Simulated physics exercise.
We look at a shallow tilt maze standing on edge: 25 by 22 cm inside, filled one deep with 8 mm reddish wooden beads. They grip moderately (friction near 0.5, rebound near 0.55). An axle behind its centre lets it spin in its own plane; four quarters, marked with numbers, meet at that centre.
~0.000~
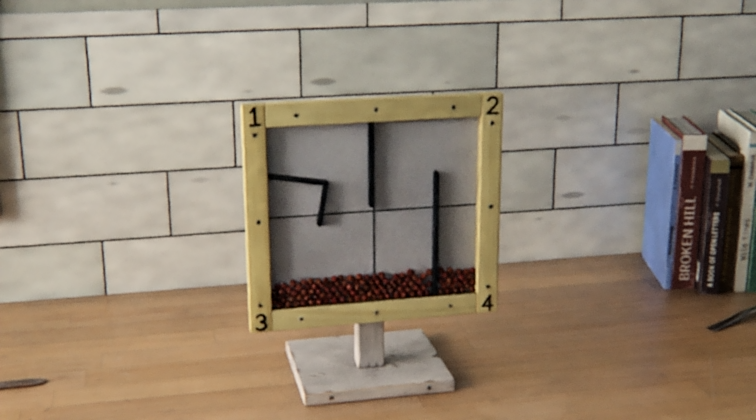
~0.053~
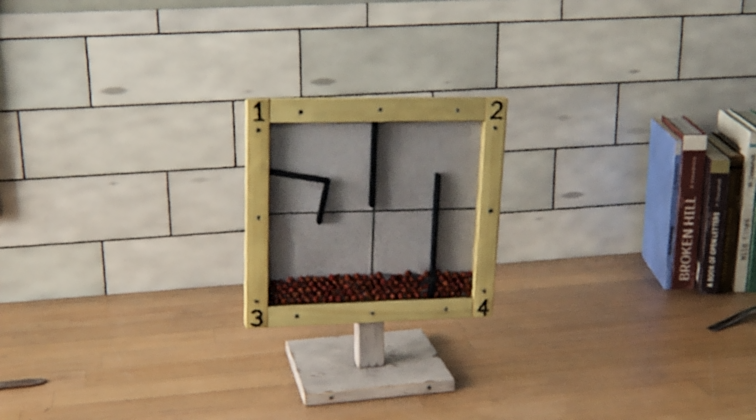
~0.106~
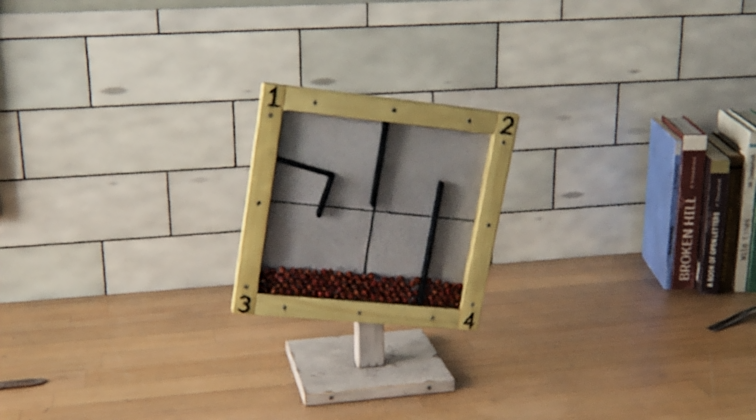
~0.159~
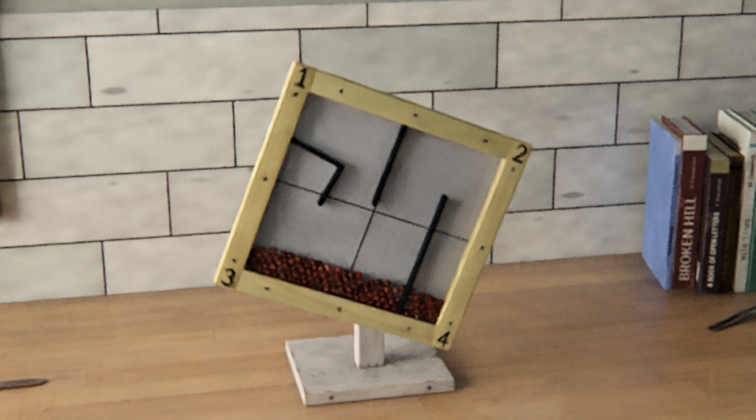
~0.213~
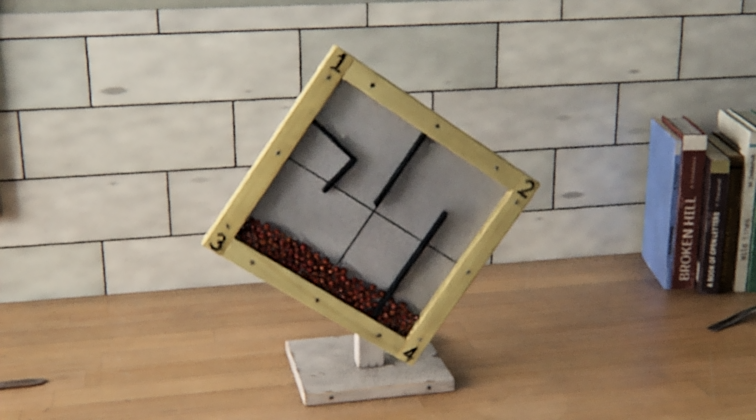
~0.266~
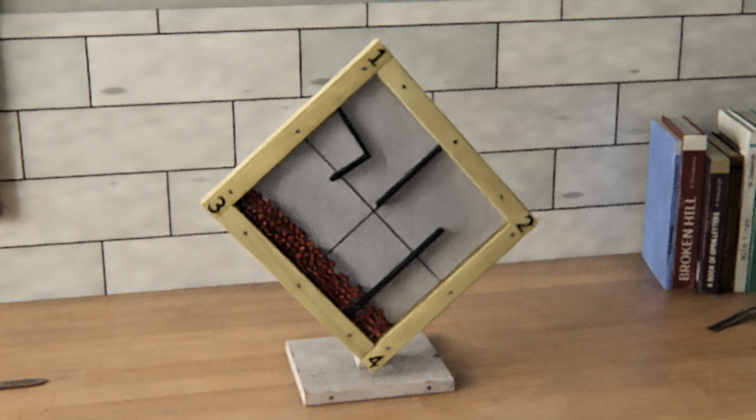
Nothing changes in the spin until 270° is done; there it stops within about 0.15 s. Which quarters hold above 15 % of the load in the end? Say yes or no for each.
Quarter 1: No; quarter 2: Yes; quarter 3: Yes; quarter 4: No.
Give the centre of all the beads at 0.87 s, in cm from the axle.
About 8 cm left and 5 cm below.
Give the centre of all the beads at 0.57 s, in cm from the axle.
Some 6 cm left and 3 cm below.
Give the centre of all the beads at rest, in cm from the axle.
About 1 cm left and 5 cm below.
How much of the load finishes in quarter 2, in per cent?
Some 45 per cent.
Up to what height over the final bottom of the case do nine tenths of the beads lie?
About 16 cm.
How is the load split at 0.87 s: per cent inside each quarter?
Quarter 1: 0; quarter 2: 100; quarter 3: 0; quarter 4: 0.
After 0.87 s it has turned 204°, the beads' middle is 8 cm left of and 5 cm below the axle; by quarter, no. 2, 100 %.
After 1.20 s it has turned 270°, the beads' middle is 7 cm left of and 5 cm above the axle; by quarter, no. 2, 100 %.
Settled by 2.9 s, no. 1, 10 %, no. 2, 45 %, no. 3, 45 %, no. 4, 0 %.
